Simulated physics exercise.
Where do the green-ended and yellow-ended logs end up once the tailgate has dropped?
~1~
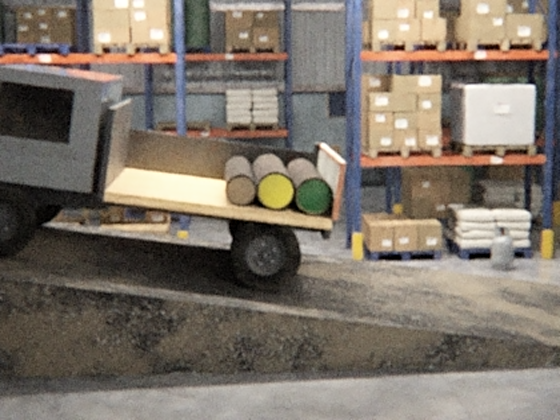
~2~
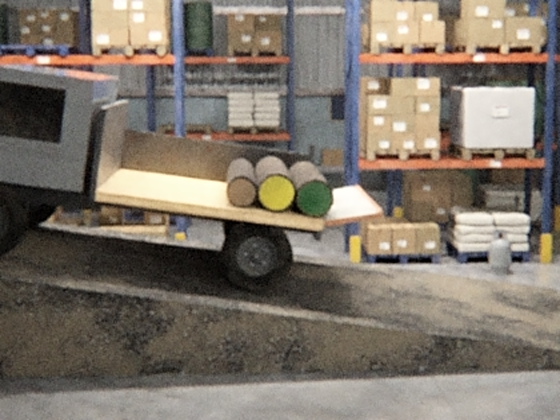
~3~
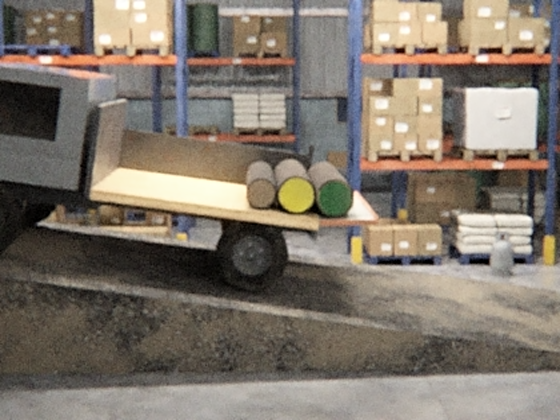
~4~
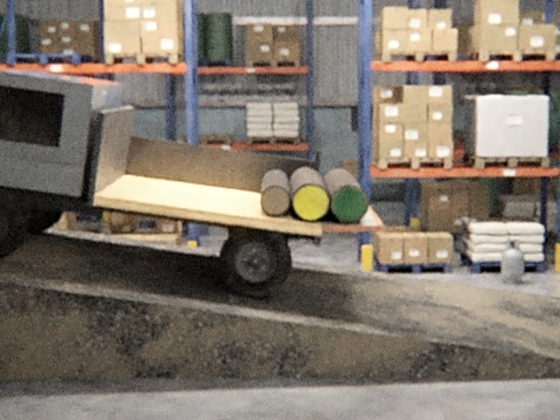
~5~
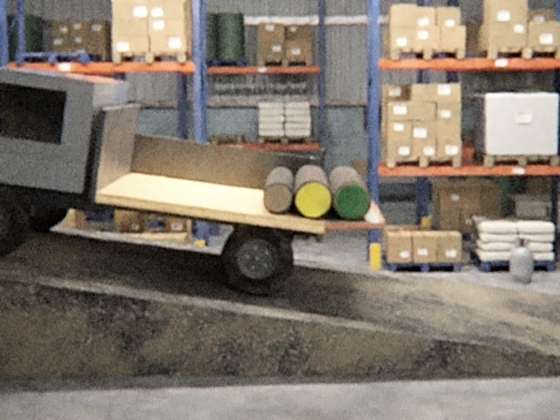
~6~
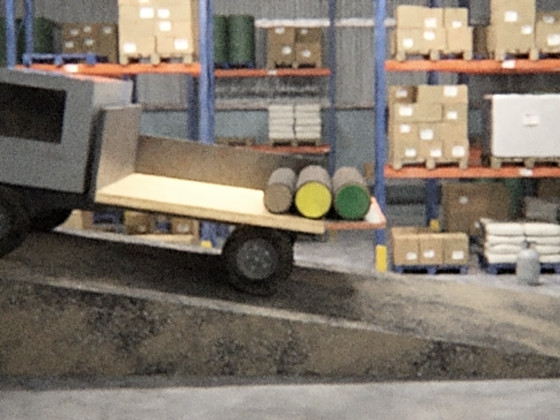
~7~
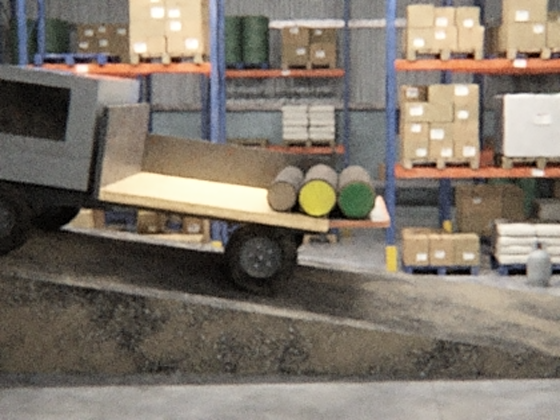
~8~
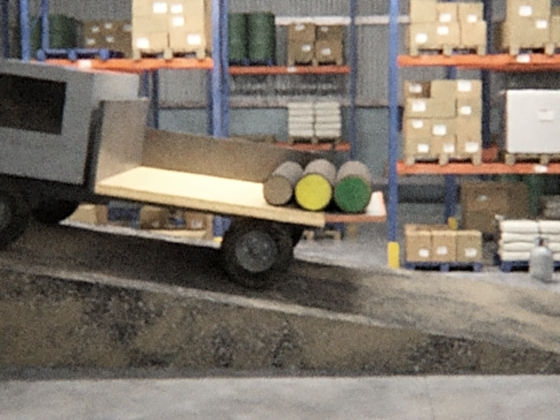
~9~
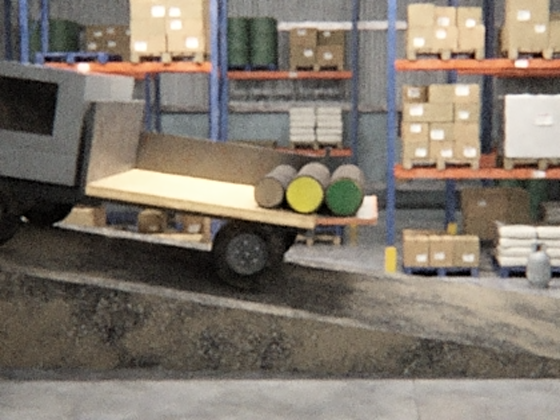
Both stay with the pick-up. The green-ended log rests on the lowered tailgate, and the yellow-ended one sits just behind it on the bed.
